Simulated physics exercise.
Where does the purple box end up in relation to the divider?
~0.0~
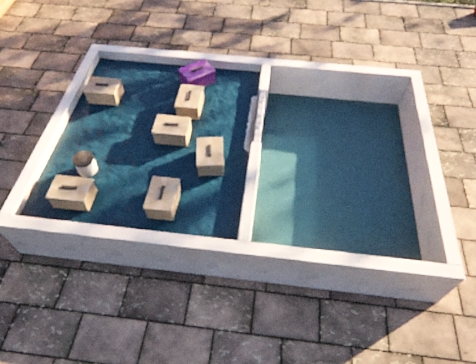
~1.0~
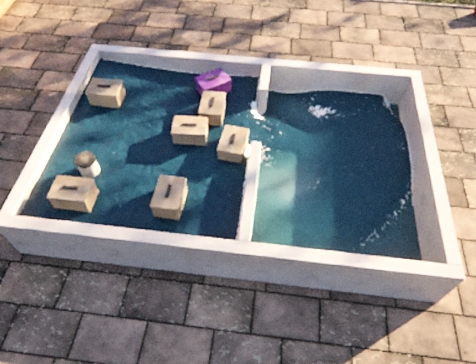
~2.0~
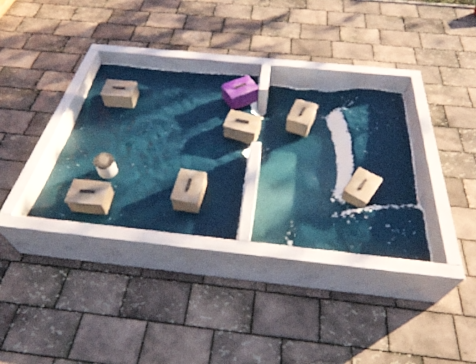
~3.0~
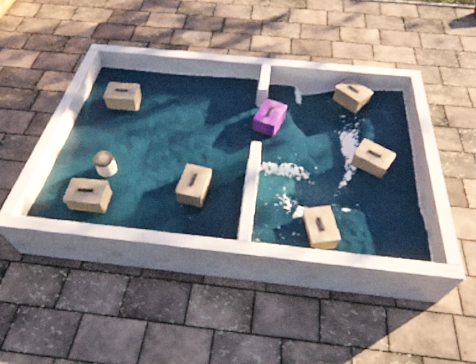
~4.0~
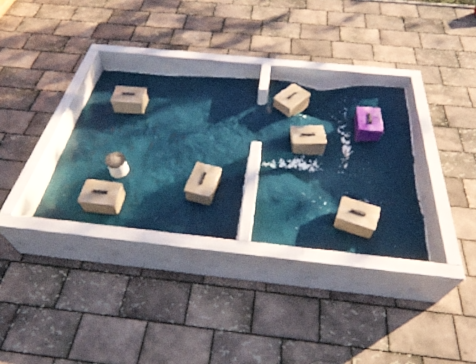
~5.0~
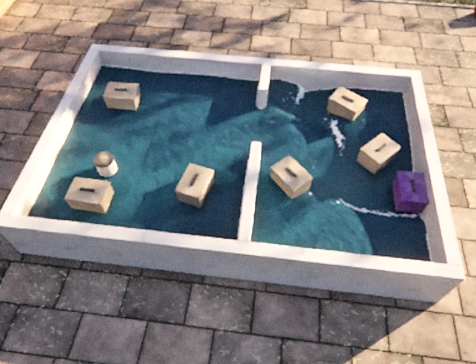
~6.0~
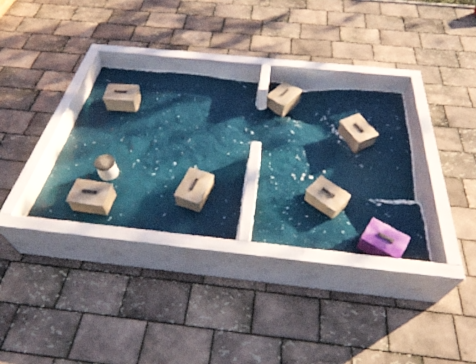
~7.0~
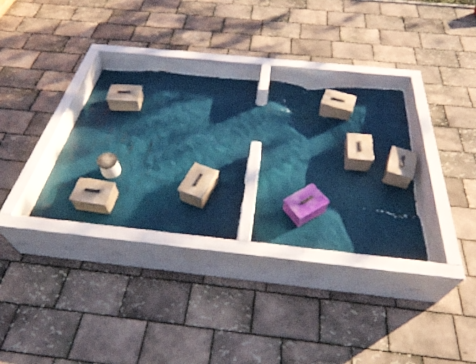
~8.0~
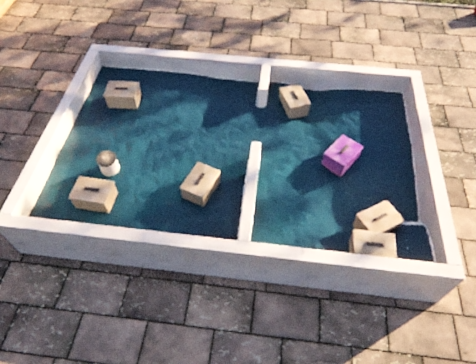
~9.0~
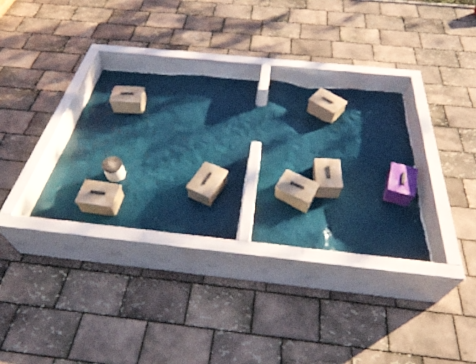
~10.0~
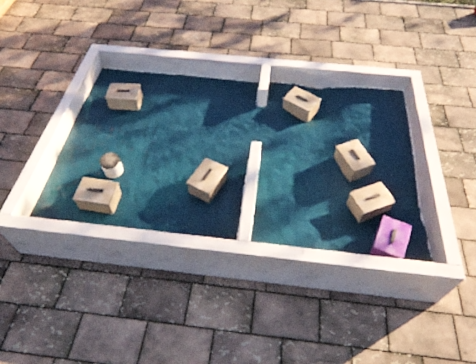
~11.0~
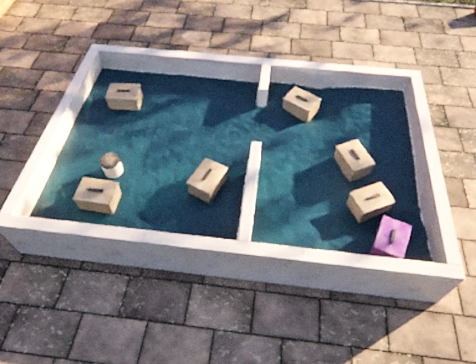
It ends up on the right side of the divider, having floated through the opening, and rests afloat in the near right corner of the basin.
